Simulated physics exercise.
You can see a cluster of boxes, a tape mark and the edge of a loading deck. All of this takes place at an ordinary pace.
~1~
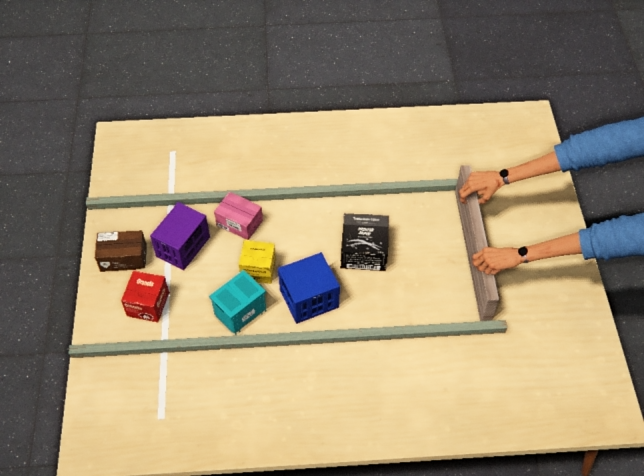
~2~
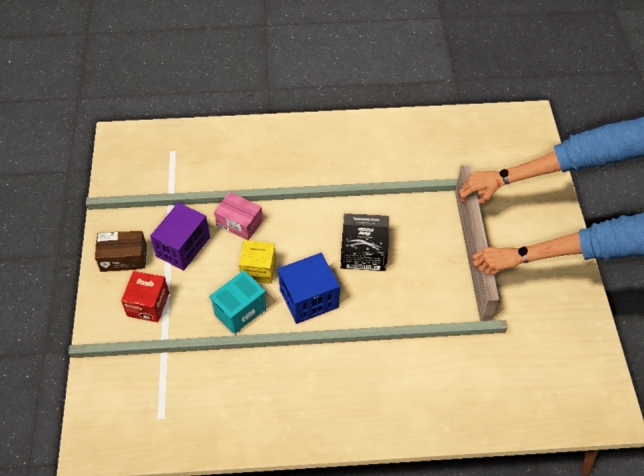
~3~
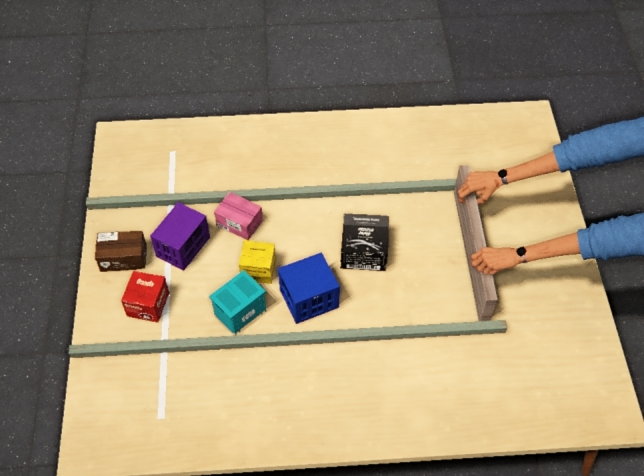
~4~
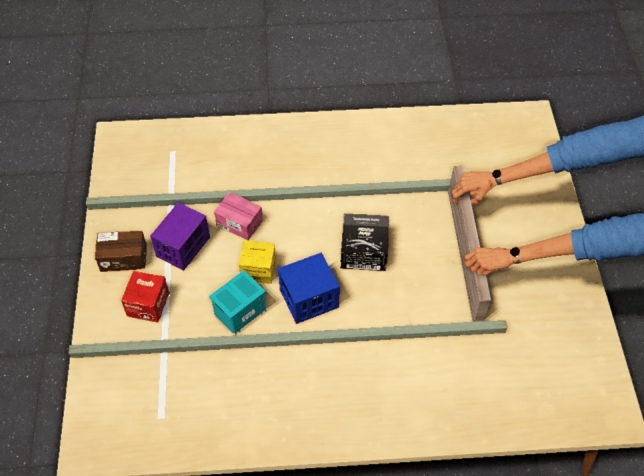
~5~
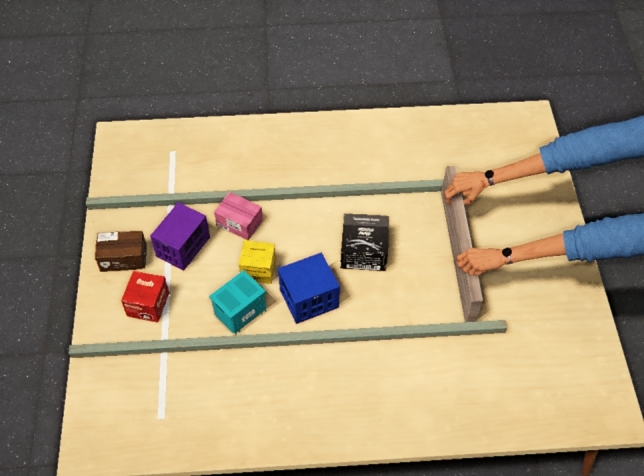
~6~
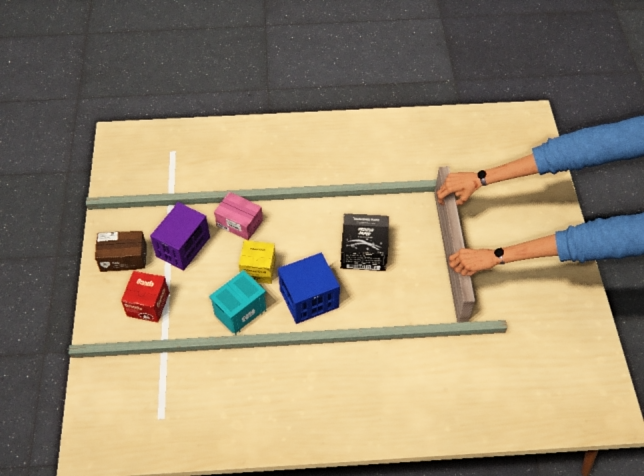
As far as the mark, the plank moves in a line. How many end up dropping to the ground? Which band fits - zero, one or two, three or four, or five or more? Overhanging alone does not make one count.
The band that fits is one or two.
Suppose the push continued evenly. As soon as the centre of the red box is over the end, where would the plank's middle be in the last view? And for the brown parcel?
The middle sits near (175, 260) for the first and near (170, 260) for the other.
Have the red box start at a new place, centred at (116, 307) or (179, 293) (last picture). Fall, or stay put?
In that order, it is pushed off; is pushed off.
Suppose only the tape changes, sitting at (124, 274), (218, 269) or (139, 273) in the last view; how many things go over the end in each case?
Going through each try, you'd get 5, 0 and 5.
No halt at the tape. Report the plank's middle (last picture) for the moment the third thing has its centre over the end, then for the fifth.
First: Around (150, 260). Next: Around (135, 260).
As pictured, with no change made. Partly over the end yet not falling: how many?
The figure is 1.
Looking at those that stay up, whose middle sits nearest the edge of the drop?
It would be the turquoise tote.
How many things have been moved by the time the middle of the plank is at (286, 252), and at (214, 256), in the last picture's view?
So 5, and at the other place 8.
A little later, none off yet; brown parcel at rest near (121, 251); red box at rest near (146, 297); purple crate at rest near (181, 236).
When it is over, the number that fall off is one or two; down, red box and brown parcel.
